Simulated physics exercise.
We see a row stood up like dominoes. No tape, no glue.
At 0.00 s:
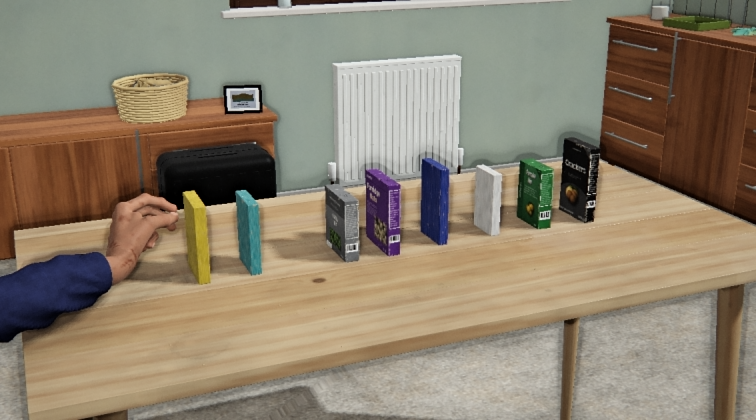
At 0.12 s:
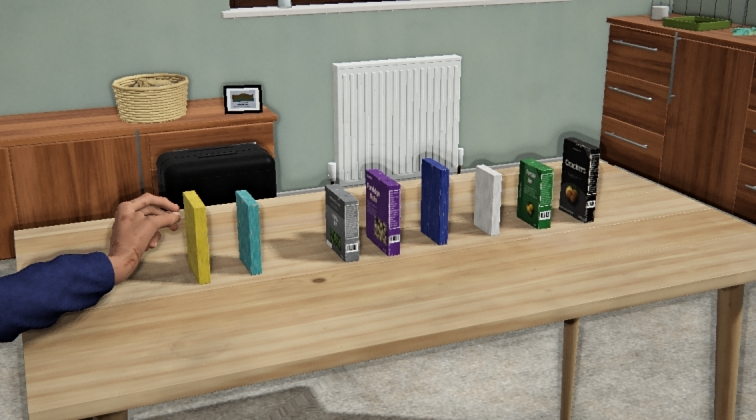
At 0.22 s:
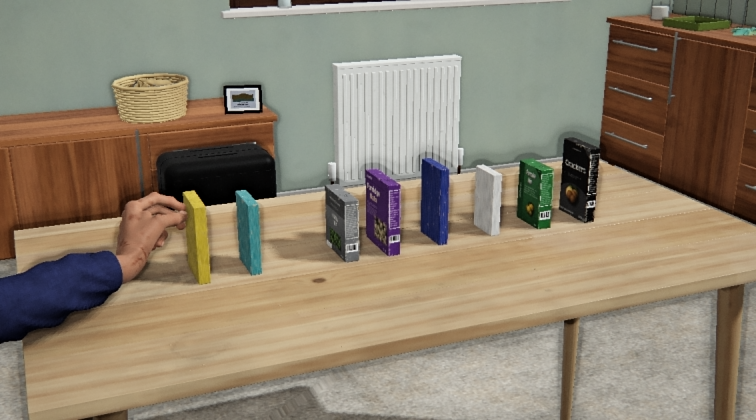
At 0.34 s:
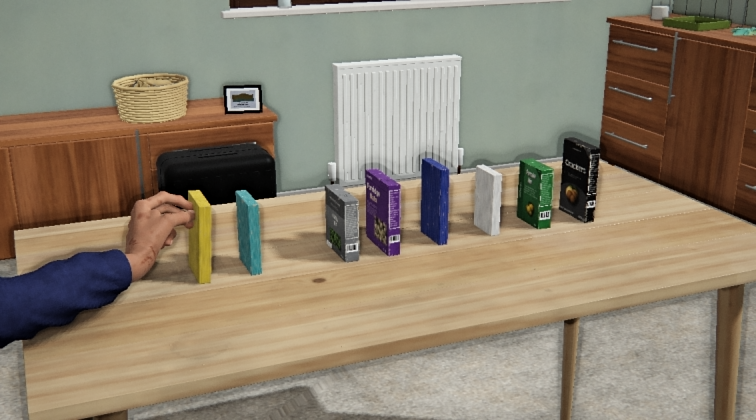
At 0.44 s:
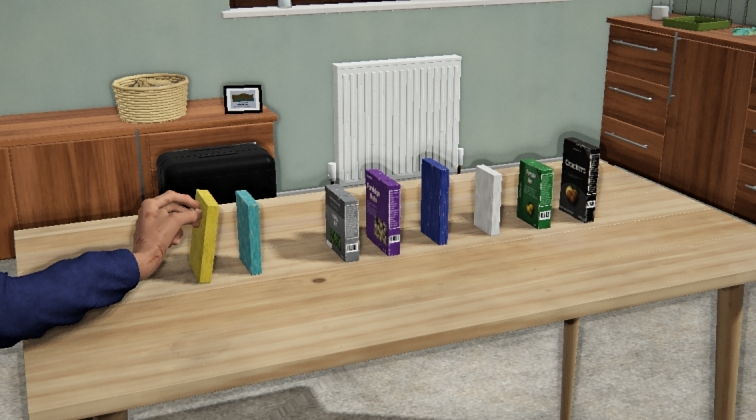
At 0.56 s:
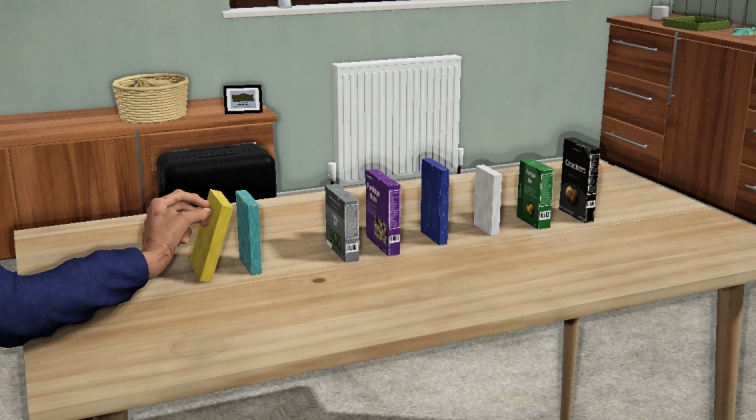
Hand pushing the top of a yellow board, tilting it rightward toward a turquoise block in a spaced row on a wooden table.
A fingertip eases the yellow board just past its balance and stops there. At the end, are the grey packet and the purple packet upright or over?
The grey packet is still upright, the purple packet is still upright.
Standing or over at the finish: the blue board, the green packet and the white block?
The blue board stays upright; the green packet stays upright; the white block is still upright.
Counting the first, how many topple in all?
In all, 2.
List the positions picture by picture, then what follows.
Grey packet (342, 222); purple packet (383, 212), in the first picture.
Turquoise block (249, 233); green packet (535, 194), in the second picture.
White block (488, 200); blue board (434, 202), in the third picture.
Yellow board 4° over; turquoise block (249, 233); green packet (535, 194), in the fourth picture.
Yellow board 10° over; white block (488, 200); blue board (434, 202), in the fifth picture.
Yellow board 20° over; grey packet (342, 222); purple packet (383, 212), in the sixth picture.
By 0.76 s, yellow board 55° over; turquoise block tilted by 30°.
By 0.86 s, yellow board 77° over; turquoise block on its side.
When it is over (2.0 s), lying over on the table, turquoise block; the other 5 as before. End places, in pixels of the last picture, grey packet near (342, 222), purple packet near (383, 212).
